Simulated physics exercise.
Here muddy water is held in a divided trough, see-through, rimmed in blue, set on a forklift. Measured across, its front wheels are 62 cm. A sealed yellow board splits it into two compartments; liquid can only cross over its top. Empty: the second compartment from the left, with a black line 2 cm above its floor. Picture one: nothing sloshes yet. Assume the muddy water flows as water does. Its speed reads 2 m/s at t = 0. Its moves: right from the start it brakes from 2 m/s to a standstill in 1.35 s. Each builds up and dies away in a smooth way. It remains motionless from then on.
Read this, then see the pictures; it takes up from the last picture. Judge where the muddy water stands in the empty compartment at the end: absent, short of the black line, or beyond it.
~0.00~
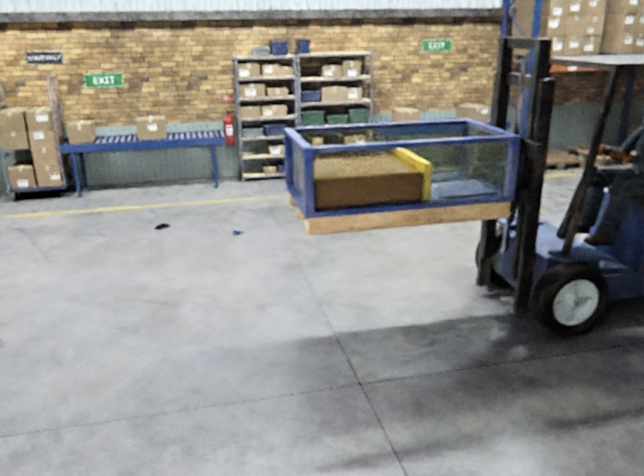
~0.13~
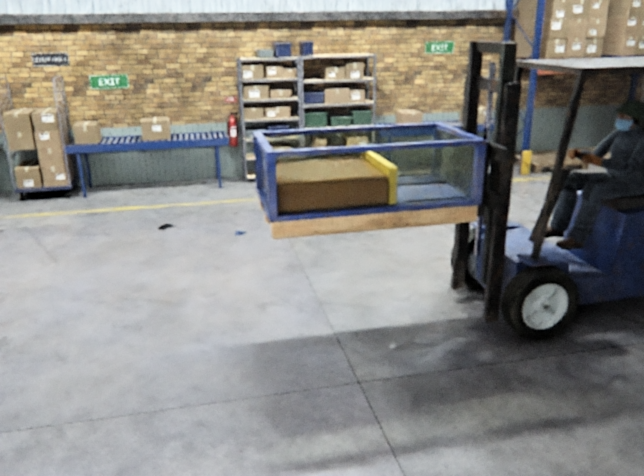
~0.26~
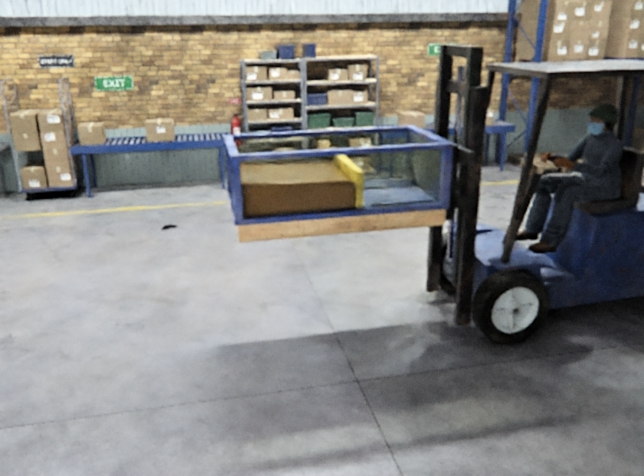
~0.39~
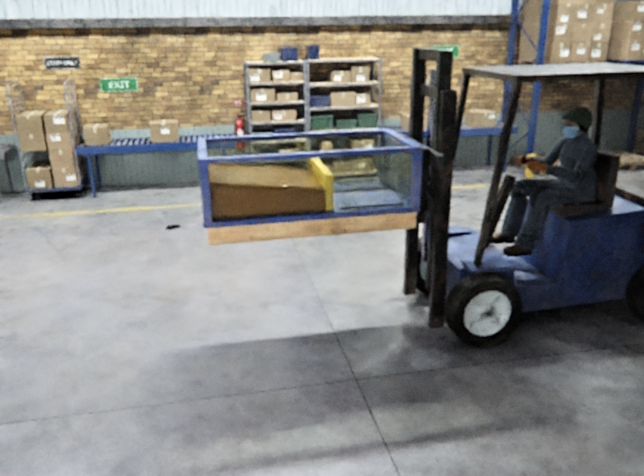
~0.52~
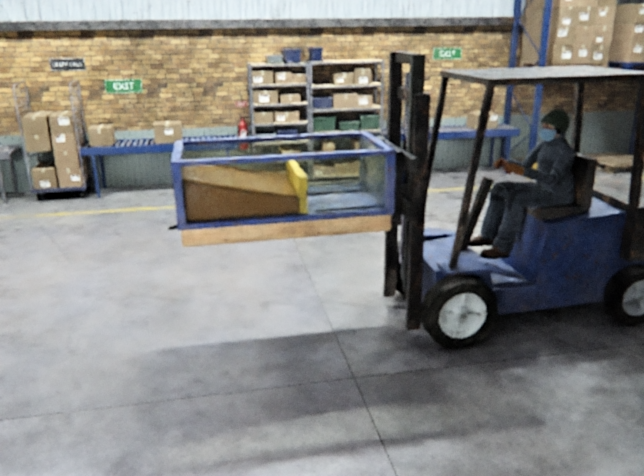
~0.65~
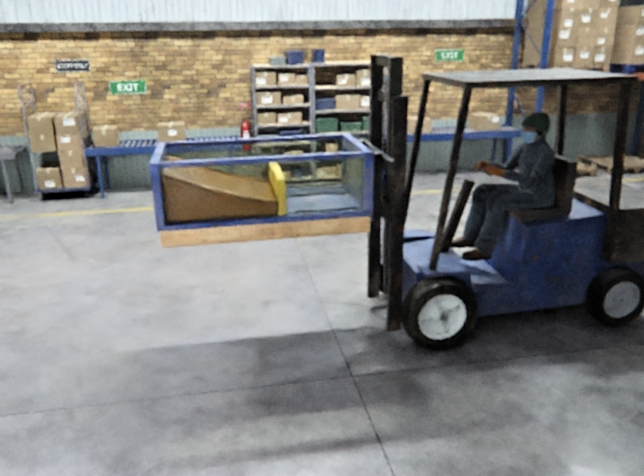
Short of the black line.
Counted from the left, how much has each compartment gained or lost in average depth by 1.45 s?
0, 0.
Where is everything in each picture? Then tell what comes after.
In the first picture, compartments from the left stand at (369, 172), dry; board top at (429, 165); the front is on the left, levels are read along the near wall; a wheel hub at (579, 305).
In the second picture, compartments from the left stand at (335, 176), dry.
In the third picture, compartments from the left stand at (301, 179), dry.
In the fourth picture, compartments from the left stand at (271, 183), dry.
In the fifth picture, compartments from the left stand at (246, 186), dry.
In the sixth picture, compartments from the left stand at (225, 190), dry; a wheel hub at (444, 319).
After 0.95 s left to right it is 23, 0 cm deep.
After 1.45 s left to right it is 23, 0 cm deep.
After 1.95 s left to right it is 23, 1 cm deep.
After 4.34 s left to right it is 22, 1 cm deep.
